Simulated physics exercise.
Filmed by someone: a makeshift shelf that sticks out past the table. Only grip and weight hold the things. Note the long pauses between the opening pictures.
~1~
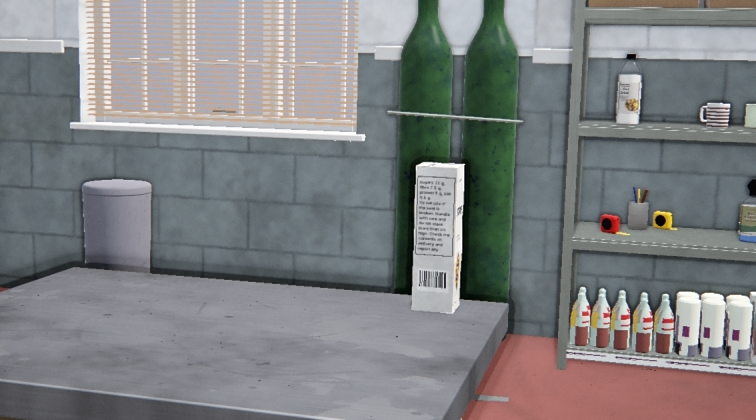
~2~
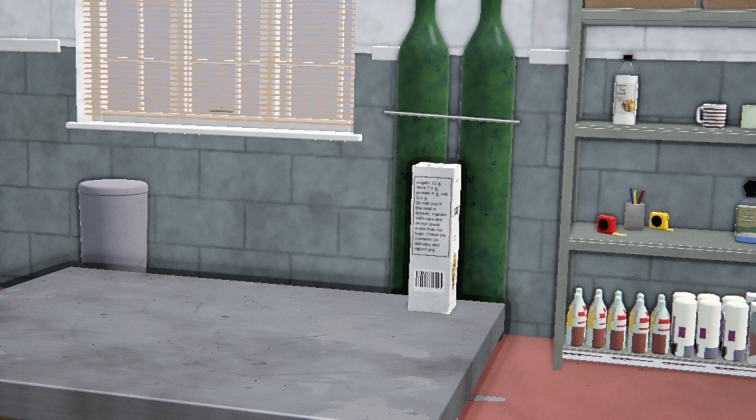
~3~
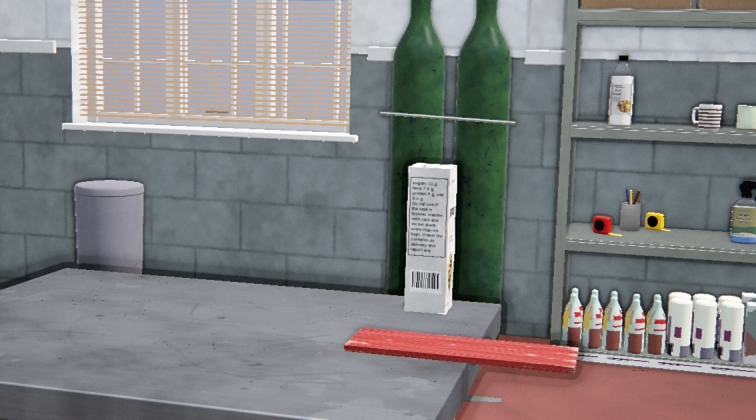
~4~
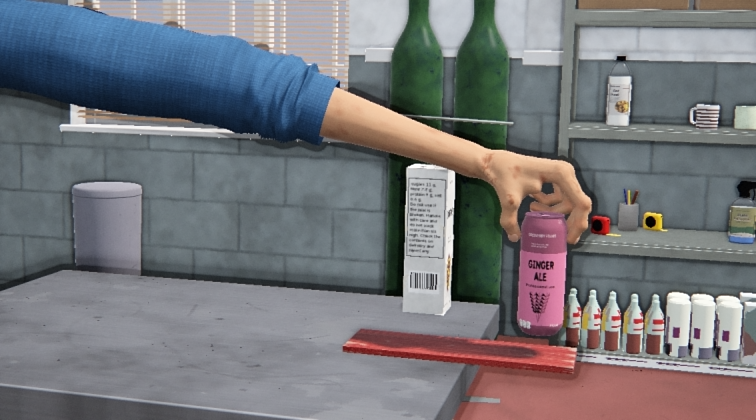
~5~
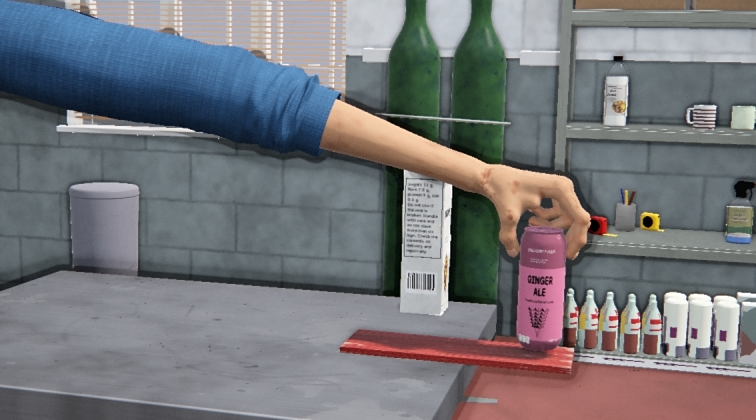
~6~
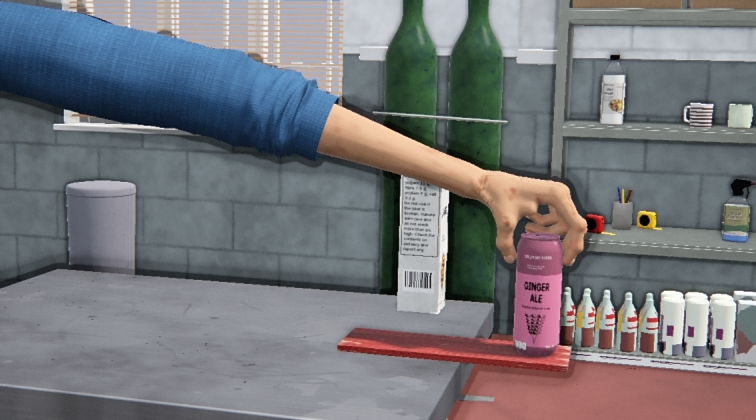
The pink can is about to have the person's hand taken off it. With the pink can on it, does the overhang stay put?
Unstable.
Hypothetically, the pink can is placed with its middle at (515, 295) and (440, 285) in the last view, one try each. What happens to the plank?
Topples, then stays put.
Then, 0.50 s later than the last frame, red plank and pink can now down on the floor or falling.
Then, 0.70 s later than the last frame, things are still on the move.
When it is over, down on the floor or falling, red plank and pink can; white carton as before. The plank tips off the edge.
